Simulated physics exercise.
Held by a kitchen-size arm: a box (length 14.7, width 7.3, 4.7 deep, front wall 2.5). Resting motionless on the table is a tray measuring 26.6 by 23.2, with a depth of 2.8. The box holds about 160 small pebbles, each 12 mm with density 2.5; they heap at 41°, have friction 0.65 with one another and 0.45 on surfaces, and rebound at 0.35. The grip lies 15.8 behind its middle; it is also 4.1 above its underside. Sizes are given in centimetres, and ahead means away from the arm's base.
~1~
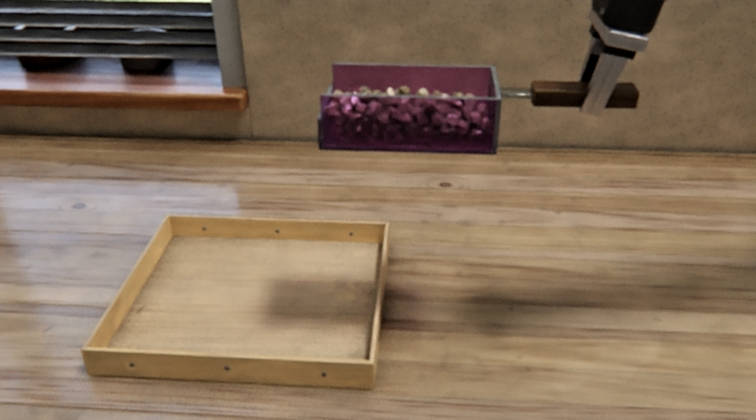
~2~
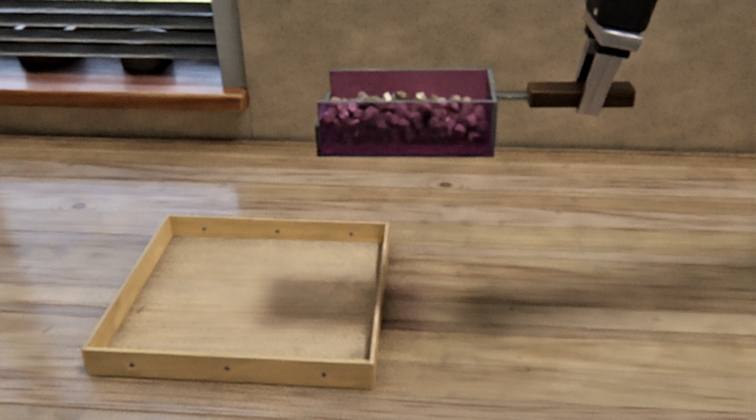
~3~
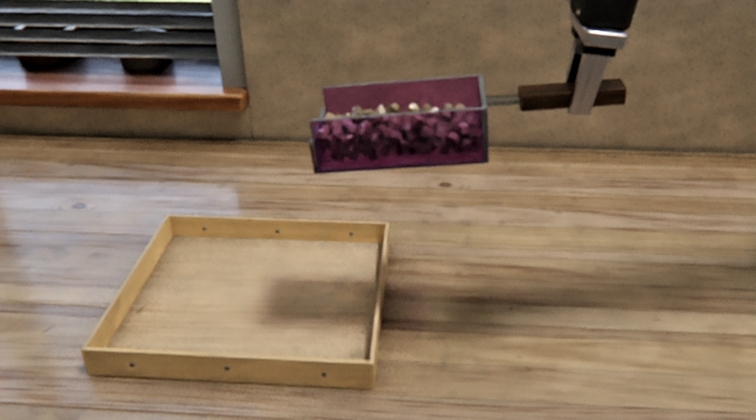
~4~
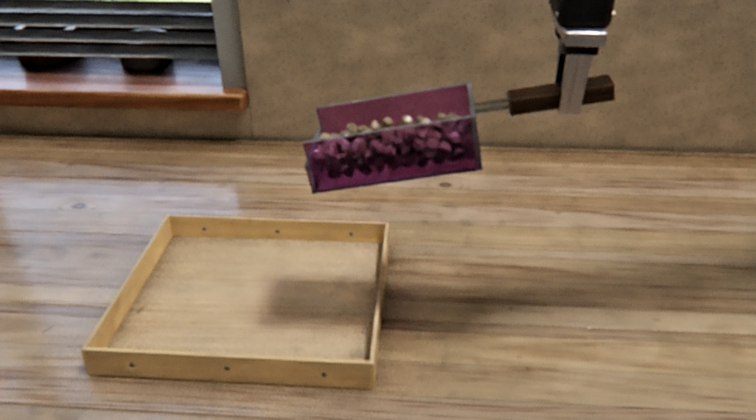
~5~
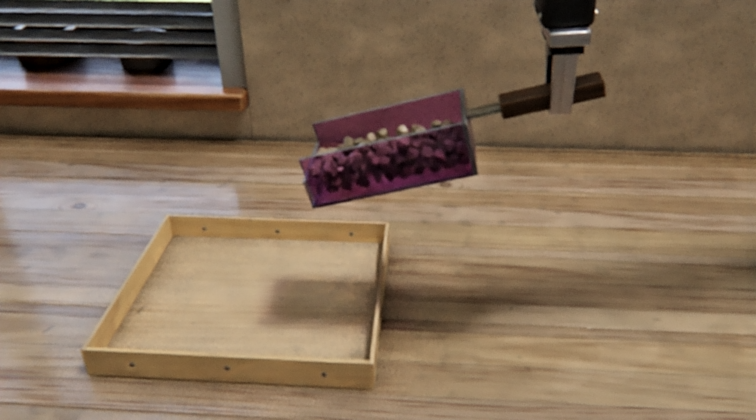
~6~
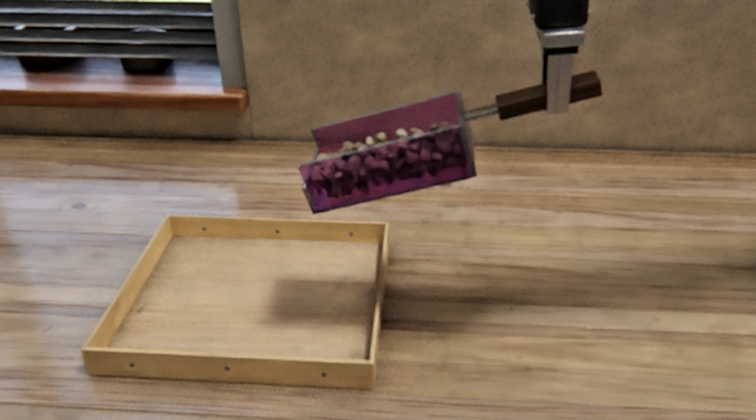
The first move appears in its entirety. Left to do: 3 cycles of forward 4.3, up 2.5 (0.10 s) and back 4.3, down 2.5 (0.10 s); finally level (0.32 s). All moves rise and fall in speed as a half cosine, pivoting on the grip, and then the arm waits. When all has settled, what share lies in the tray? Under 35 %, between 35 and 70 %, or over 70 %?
Between 35 and 70 %.
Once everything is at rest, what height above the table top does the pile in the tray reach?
Close to 3.0 cm above the table.
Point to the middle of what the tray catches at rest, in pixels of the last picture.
Near (209, 299).
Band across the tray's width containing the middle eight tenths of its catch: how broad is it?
Some 12 cm wide.
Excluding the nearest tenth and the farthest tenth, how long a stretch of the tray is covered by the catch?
14 cm.
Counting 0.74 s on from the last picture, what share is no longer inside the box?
About 55 per cent.
Then, 0.37 s later, tilted 17° forward, highest piece 23 above the table; 108 in the box, 21 in the tray, 32 in flight or on a rim.
Then, 0.74 s later, tilted 10° forward, highest piece 20 above the table; 84 in the tray, 72 in the box, 3 on the table or floor, 2 in flight or on a rim.
Then, 1.12 s later, level, highest piece 24 above the table; 86 in the tray, 72 in the box, 3 on the table or floor.
Then, 2.17 s later, level, highest piece 24 above the table; 86 in the tray, 72 in the box, 3 on the table or floor.
At rest, 86 in the tray, 72 in the box, 3 on the table or floor. That is 53 % in the tray.
